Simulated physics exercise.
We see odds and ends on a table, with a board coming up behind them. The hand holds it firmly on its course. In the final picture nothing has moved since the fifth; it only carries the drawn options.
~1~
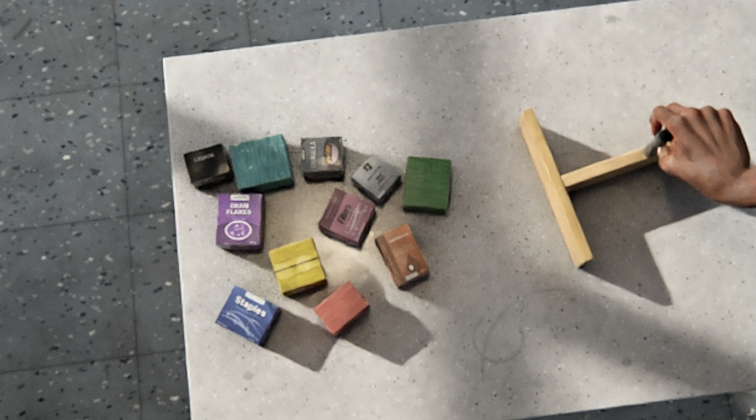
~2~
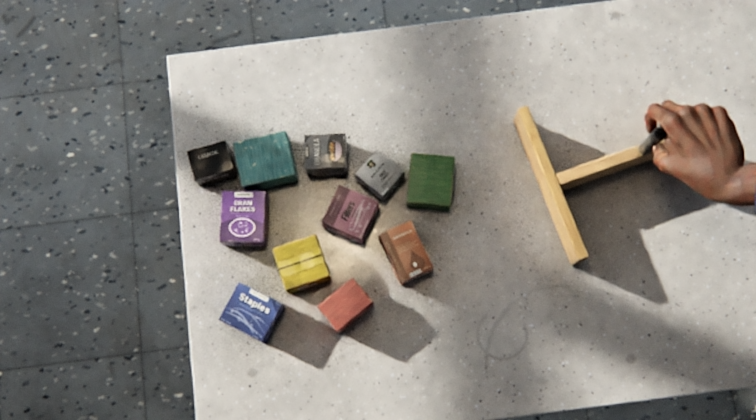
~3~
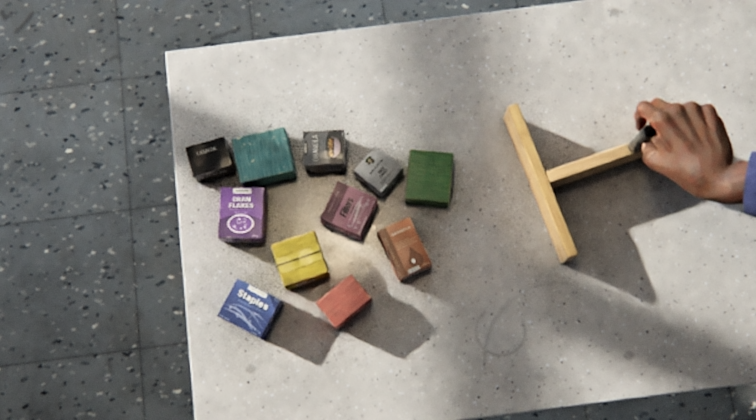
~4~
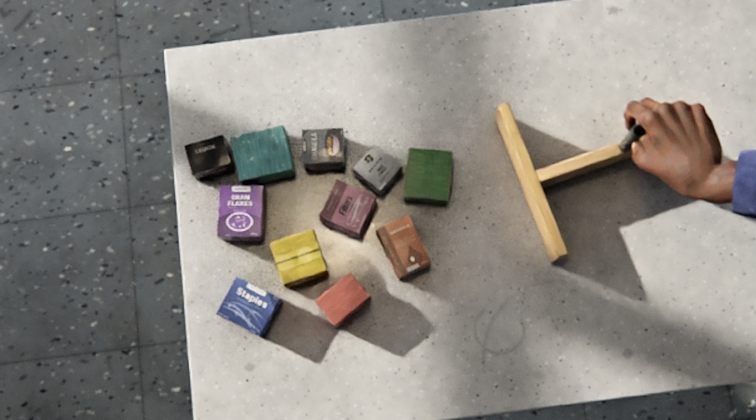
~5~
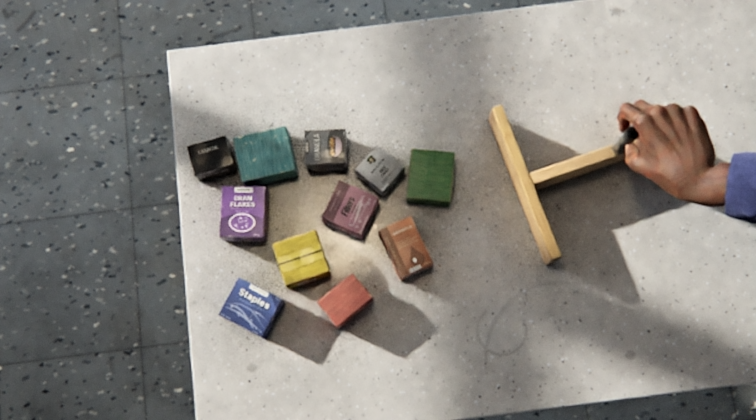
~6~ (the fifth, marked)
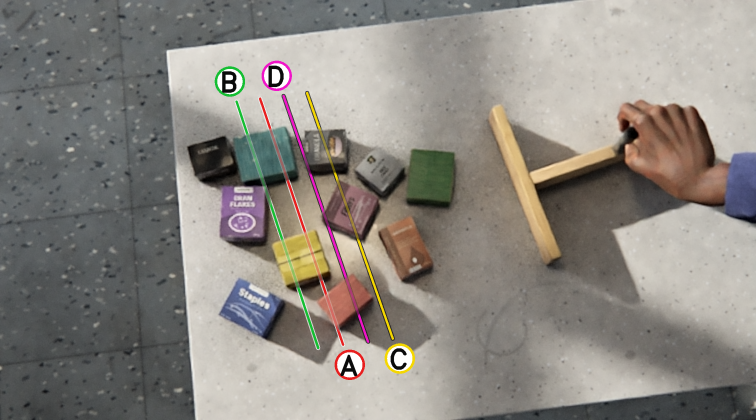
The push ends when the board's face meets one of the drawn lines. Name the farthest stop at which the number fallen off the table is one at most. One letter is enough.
Stop at A.
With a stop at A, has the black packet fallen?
Yes.
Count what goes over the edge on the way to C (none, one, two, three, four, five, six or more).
By then, none.
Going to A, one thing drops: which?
It is the black packet.
On the marked copy, A at (300, 218); B at (276, 221); C at (349, 212); D at (324, 215).
Following A. Soon after the start, board (445, 191); pink box (342, 220); white packet (364, 180).
Later, board (364, 201); blue box (248, 323); yellow box (281, 284).
In the end, board (302, 208); black packet over the edge; purple packet (188, 230); one fallen.
As for the rest, B drops two; C is within the limit but short; D is within the limit but short.
